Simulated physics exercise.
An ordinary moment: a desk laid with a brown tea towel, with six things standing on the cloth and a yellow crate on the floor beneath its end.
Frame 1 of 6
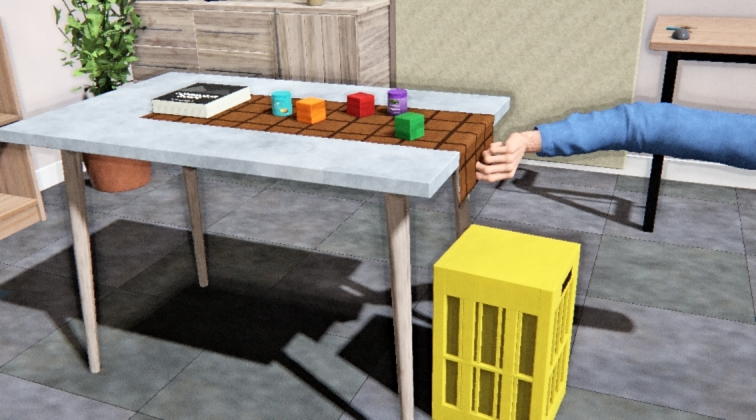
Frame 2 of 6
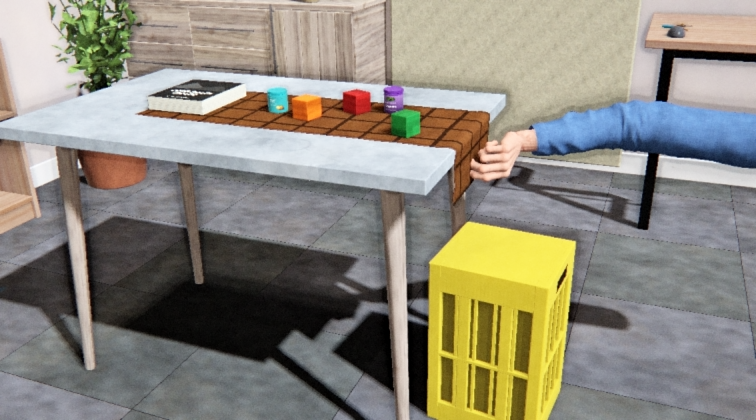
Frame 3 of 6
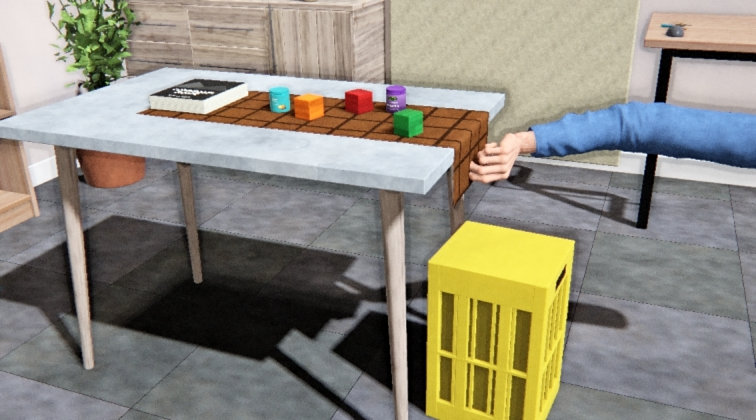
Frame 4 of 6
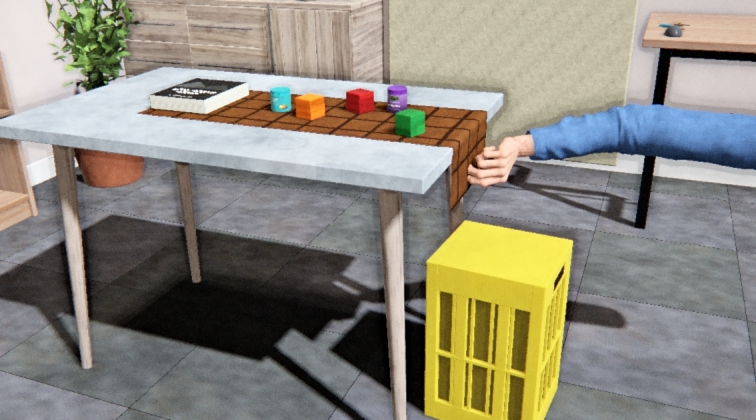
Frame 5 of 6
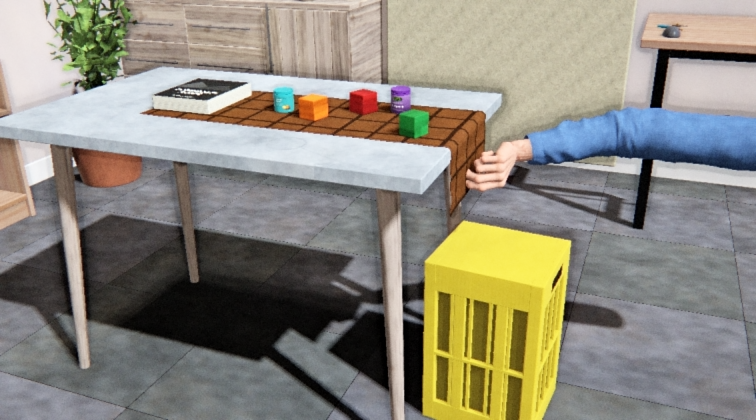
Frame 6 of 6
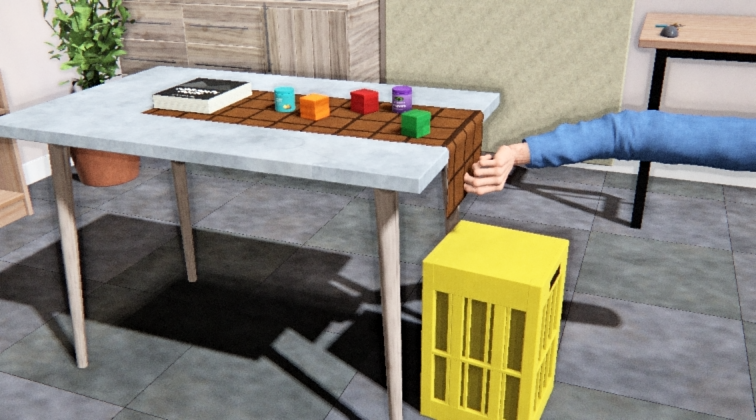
Blue-sleeved hand pulling a brown cloth slightly down over a table's right end, cubes and pots edging rightward above a yellow crate.
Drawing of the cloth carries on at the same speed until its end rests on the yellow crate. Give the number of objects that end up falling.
It drops one thing over the edge.
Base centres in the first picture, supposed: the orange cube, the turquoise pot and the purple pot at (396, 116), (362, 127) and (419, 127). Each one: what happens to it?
In the end the orange cube is still on top, the turquoise pot is still on top, and the purple pot is no longer on top.
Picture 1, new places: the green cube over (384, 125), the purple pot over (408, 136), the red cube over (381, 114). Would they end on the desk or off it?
Result - the green cube stays put, the purple pot comes off, and the red cube stays put.
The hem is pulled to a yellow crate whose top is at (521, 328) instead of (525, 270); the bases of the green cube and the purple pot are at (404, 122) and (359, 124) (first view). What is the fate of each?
Green cube is gone, purple pot is gone.
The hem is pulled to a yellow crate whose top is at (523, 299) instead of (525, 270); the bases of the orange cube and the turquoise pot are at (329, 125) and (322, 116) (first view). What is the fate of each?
The orange cube stays put, the turquoise pot stays put.
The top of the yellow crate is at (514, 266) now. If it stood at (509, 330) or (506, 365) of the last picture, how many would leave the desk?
First height: 3; second height: 4.
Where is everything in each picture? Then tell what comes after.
Hem (458, 208); green cube (409, 115); purple pot (397, 91); red cube (360, 95); orange cube (310, 100); turquoise pot (281, 93); top of the crate (525, 270), in the first picture.
Hem (454, 206); green cube (406, 113), in the second picture.
Hem (454, 208); purple pot (396, 88), in the third picture.
Hem (450, 211); red cube (360, 91); top of the crate (518, 266), in the fourth picture.
Hem (450, 217); orange cube (313, 97), in the fifth picture.
Hem (446, 220); green cube (416, 113); purple pot (402, 88); red cube (365, 91); orange cube (314, 97); turquoise pot (284, 89), in the sixth picture.
Early on, hem on the crate; green cube gone.
Finally, hem on the crate; green cube gone. The desk loses one.
